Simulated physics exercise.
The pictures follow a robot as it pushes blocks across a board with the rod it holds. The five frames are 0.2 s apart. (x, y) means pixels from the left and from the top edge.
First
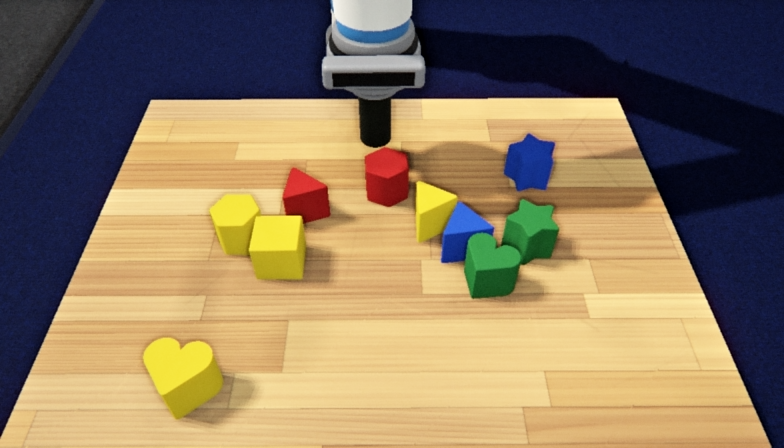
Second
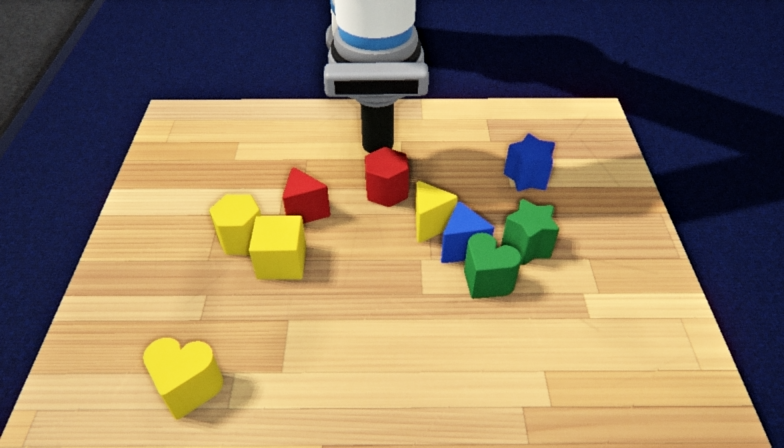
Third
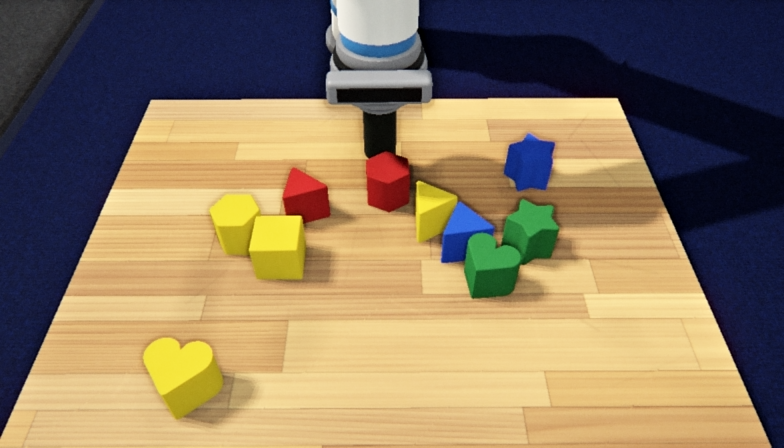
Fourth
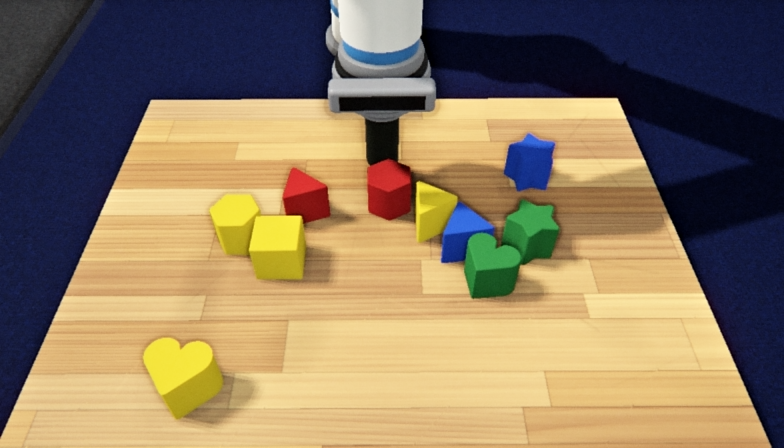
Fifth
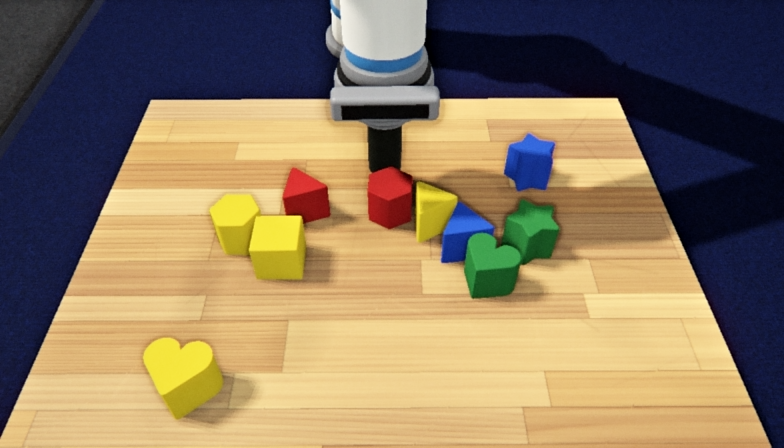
A robot arm with a black rod reaches in from the top of a light wooden board on dark blue cloth, seen from above at an angle by a still camera. Yellow and red blocks lie left of a red hexagonal block, with yellow, blue and green ones to its right. The rod edges forward and pushes the red hexagonal block slightly toward the viewer, while the others stay put.
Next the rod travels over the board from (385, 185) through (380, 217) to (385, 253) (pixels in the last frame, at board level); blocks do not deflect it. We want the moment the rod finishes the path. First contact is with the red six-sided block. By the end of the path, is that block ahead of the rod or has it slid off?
I think the rod keeps pushing the red six-sided block along right to the end.
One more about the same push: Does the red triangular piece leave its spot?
That would be a no.
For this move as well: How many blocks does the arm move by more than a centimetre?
One block moves more than 1 cm.
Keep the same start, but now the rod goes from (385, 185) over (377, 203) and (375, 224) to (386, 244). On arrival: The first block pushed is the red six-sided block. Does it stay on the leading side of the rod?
It stays on the rod's front.
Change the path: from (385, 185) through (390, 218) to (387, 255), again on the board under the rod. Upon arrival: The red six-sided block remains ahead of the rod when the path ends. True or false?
It is true.
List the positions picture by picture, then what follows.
Lower end of the rod (376, 138), tops of blocks, red triangular piece (301, 183), red six-sided block (387, 161), yellow triangular piece (432, 196), in the first picture.
Rod (378, 145), blocks as before, in the second picture.
Rod (380, 152), red six-sided block (388, 166), in the third picture.
Rod (383, 159), red six-sided block (389, 174), in the fourth picture.
Rod (385, 167), red triangular piece (301, 183), red six-sided block (390, 182), yellow triangular piece (432, 196), in the fifth picture.
The first path, step by step. Halfway along, rod (380, 199); red six-sided block (392, 217), turned 15° anticlockwise.
At the end, rod (385, 235); red triangular piece not moved; red six-sided block (406, 254), turned 35° anticlockwise; yellow triangular piece not moved.
